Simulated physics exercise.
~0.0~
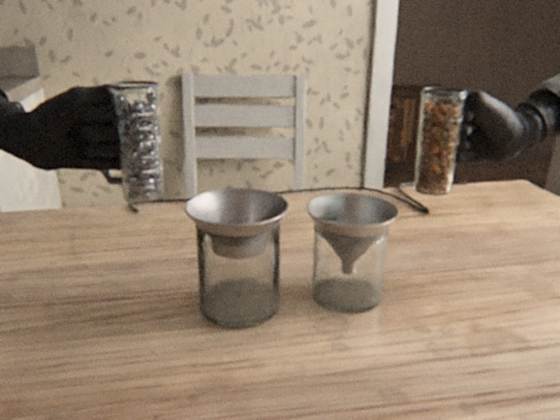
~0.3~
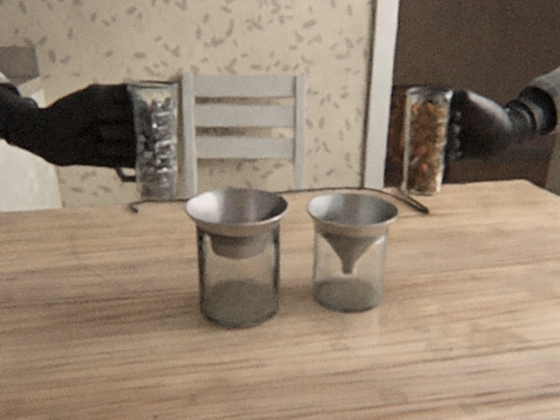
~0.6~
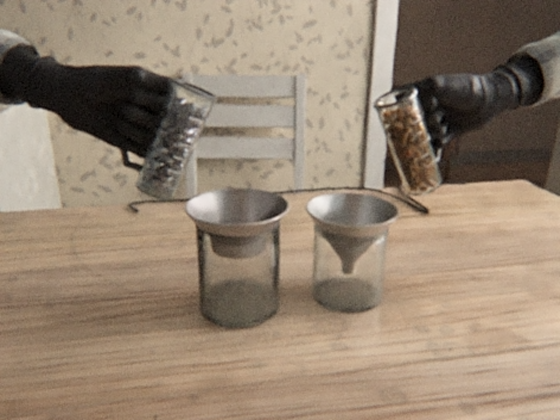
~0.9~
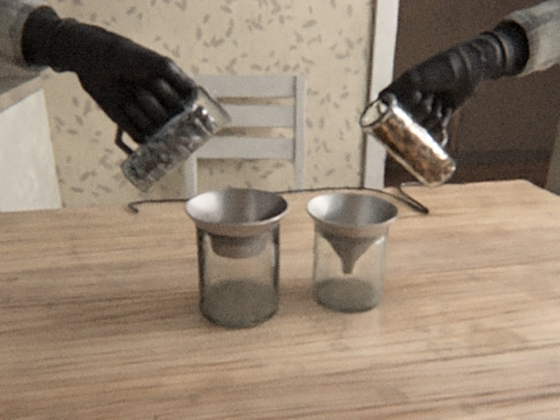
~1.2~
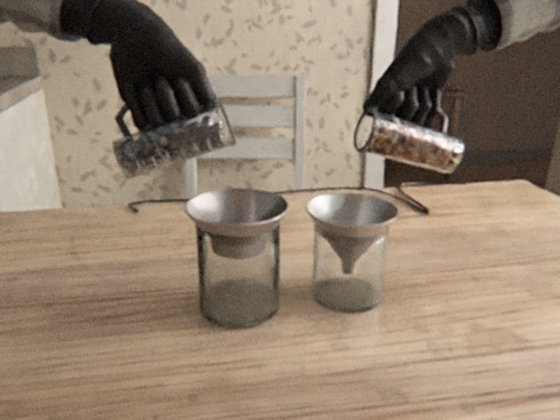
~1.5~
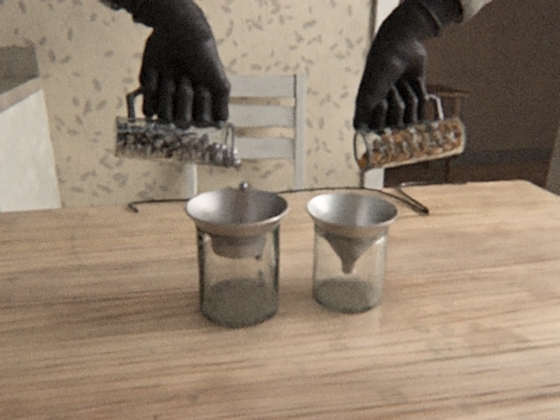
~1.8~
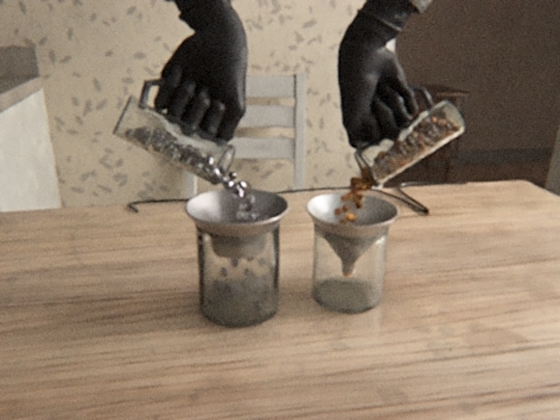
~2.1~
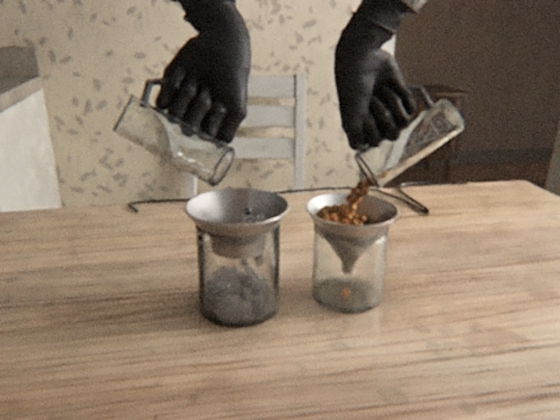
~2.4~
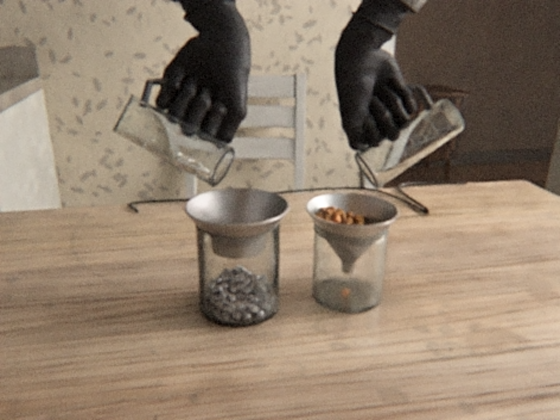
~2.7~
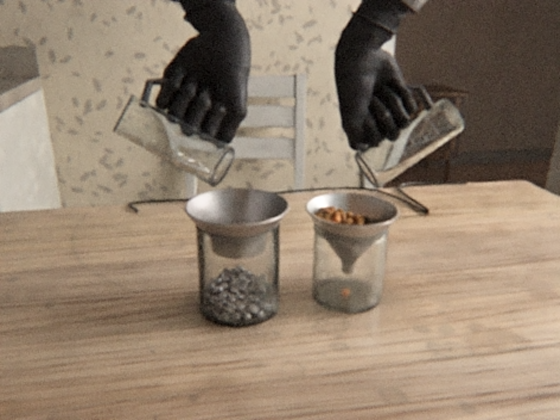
Gloved hands tip two cups into funnels; the left load drains while the right jams.
